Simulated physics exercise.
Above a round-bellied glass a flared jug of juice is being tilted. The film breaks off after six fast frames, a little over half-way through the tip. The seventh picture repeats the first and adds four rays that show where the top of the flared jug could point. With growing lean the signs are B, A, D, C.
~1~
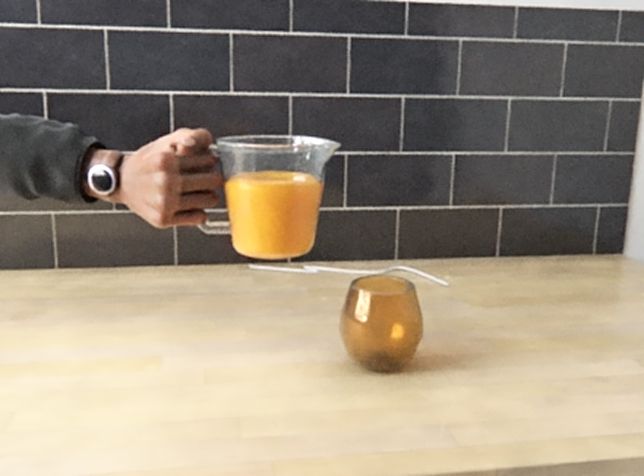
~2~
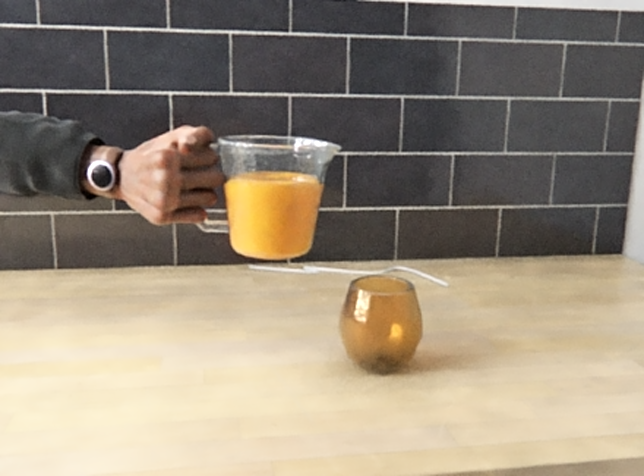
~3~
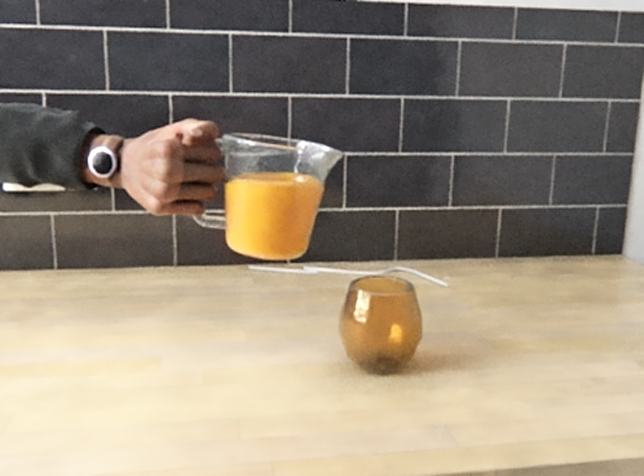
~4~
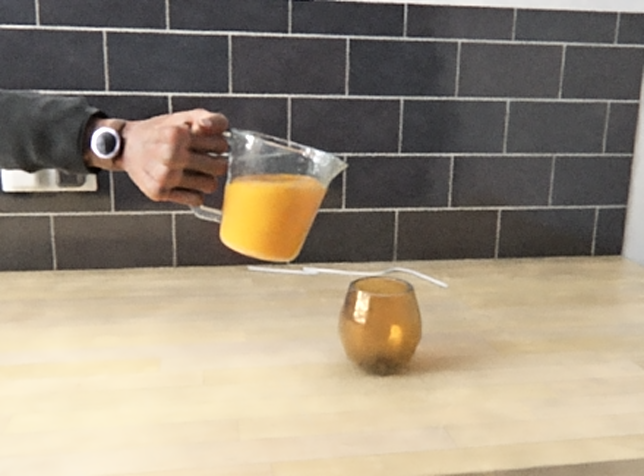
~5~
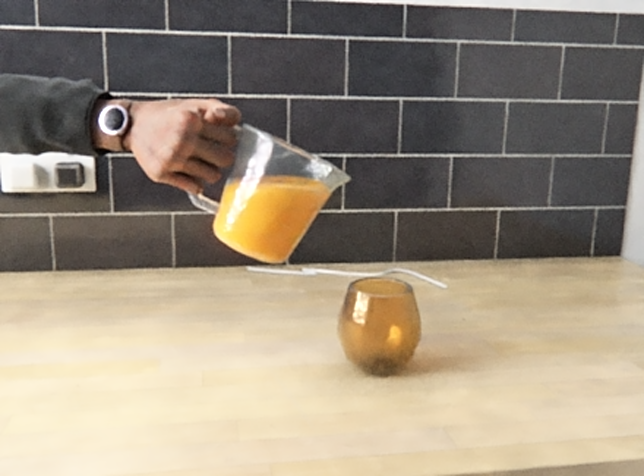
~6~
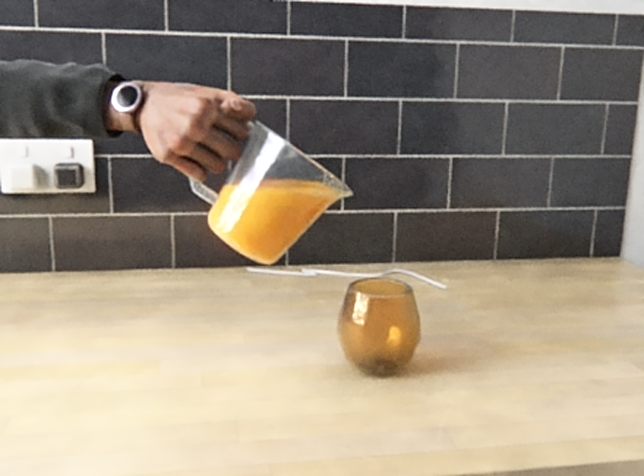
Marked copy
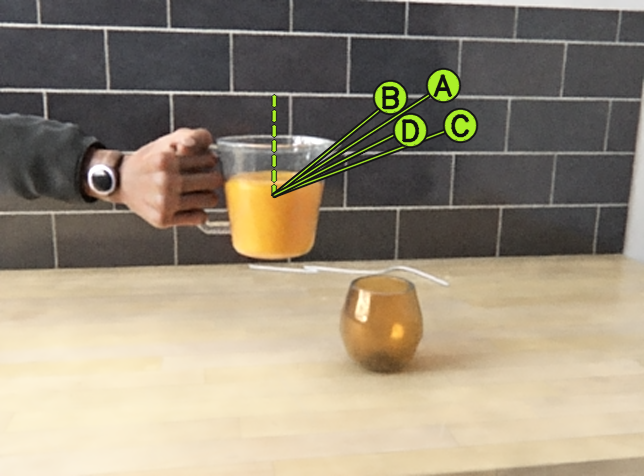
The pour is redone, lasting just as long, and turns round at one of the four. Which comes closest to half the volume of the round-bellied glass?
D.
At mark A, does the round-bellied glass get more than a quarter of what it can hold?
Yes, it does.
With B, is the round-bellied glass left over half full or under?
Under.
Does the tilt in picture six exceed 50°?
No.
On the marked copy, A at (429, 94); B at (379, 110); C at (444, 131); D at (393, 135).
Choosing A, the round-bellied glass ends with about 36 % of what it can hold.
Choosing B, the round-bellied glass ends with about 23 % of what it can hold.
Choosing C, the round-bellied glass ends with about 63 % of what it can hold; 3 % of the juice is spilt.
Choosing D, the round-bellied glass ends with about 51 % of what it can hold.
